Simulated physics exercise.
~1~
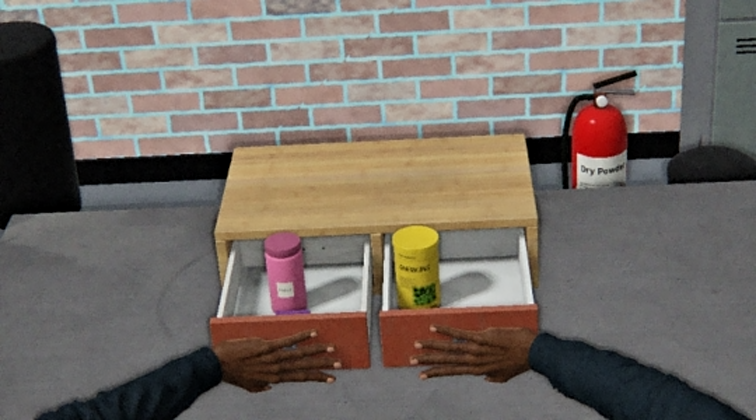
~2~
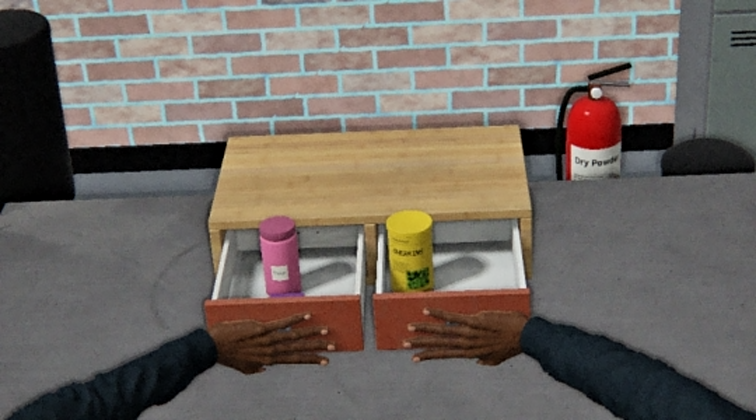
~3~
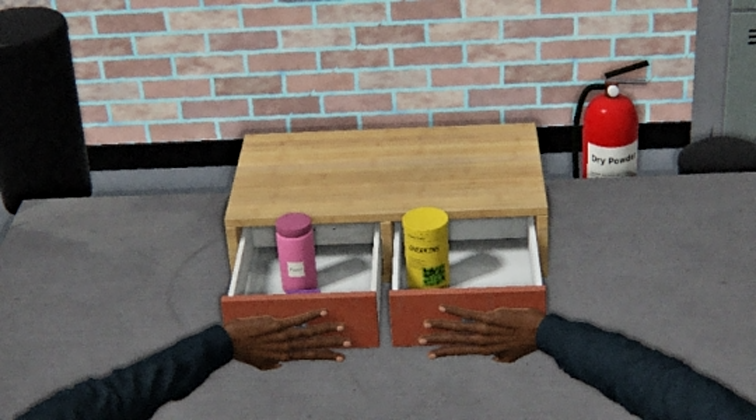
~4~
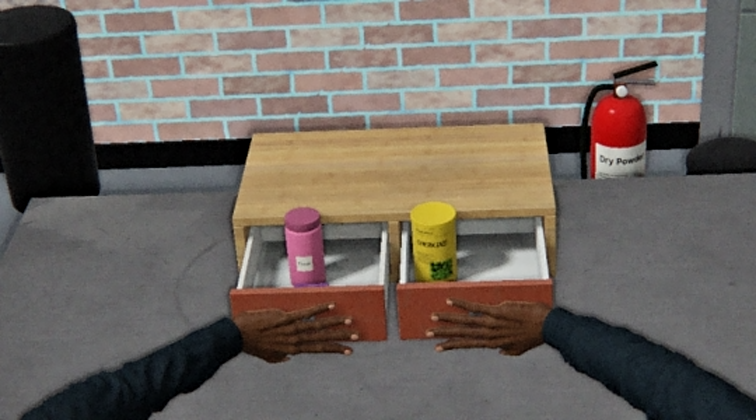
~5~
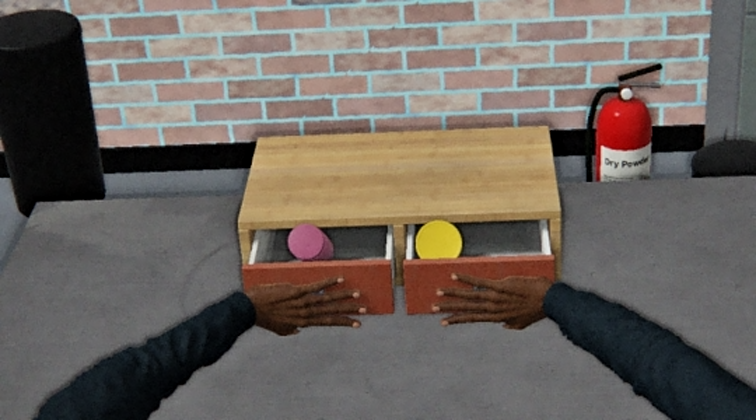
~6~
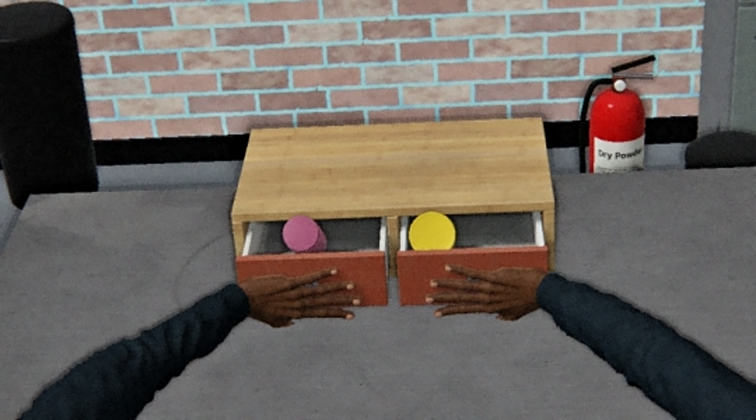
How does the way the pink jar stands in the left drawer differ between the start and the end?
At the start the pink jar stands upright in the drawer, and by the end it is leaning over.
